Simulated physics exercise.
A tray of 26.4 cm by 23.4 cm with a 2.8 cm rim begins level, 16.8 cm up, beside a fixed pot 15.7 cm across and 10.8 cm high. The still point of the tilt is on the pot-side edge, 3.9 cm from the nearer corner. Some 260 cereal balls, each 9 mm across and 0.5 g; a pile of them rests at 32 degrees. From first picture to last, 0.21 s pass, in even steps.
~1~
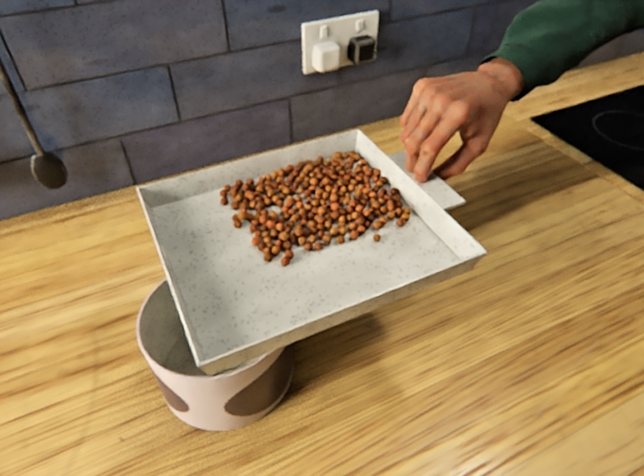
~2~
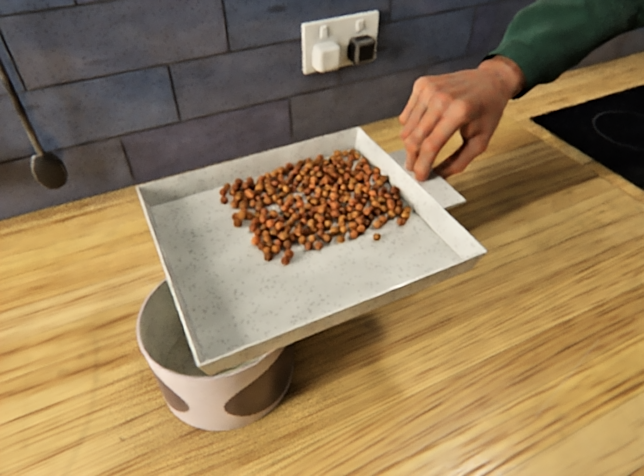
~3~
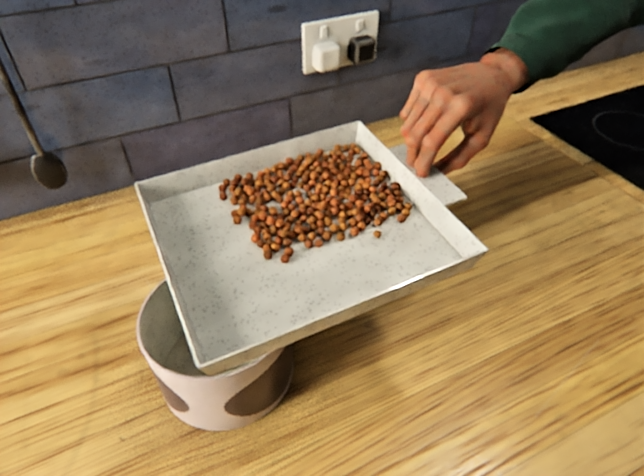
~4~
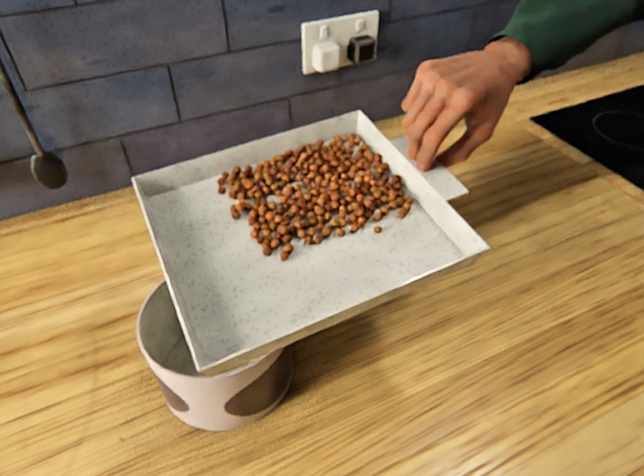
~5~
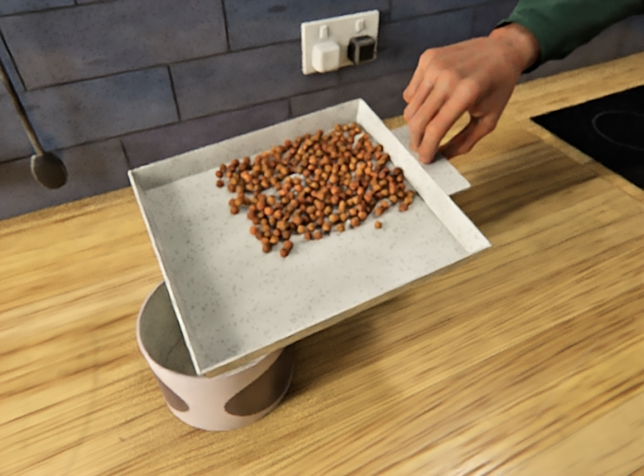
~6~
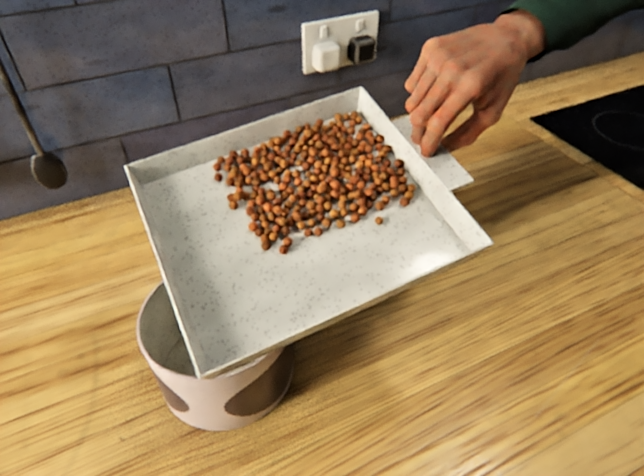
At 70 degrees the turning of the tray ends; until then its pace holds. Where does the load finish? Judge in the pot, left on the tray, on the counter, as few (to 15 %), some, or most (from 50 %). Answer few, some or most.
In the pot: Few; left on the tray: Most; on the counter: Some.
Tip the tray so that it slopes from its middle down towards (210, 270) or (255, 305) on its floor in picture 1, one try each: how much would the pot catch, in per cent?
Some 0 and 0 per cent.
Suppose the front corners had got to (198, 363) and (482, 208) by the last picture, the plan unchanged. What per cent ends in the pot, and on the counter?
Pot 0, counter 35.
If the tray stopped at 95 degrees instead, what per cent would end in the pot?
In that case some 0 per cent.
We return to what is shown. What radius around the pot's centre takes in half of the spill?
About 20 cm.
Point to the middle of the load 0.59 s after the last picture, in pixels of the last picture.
At about (267, 332).
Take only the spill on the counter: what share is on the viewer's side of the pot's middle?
Roughly 100 per cent.
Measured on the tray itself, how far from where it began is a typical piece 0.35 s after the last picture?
Some 6 cm.
Then, 0.35 s after the last picture, tilt 40 degrees; the tray holds 100 %, the pot 0 %.
Then, 0.59 s after the last picture, tilt 59 degrees; the tray holds 95 %, the pot 0 %.
Then, 0.94 s after the last picture, tilt 70 degrees; the tray holds 70 %, the pot 0 %.
In the end, pot 0 %, tray 65 %, counter 35 %.
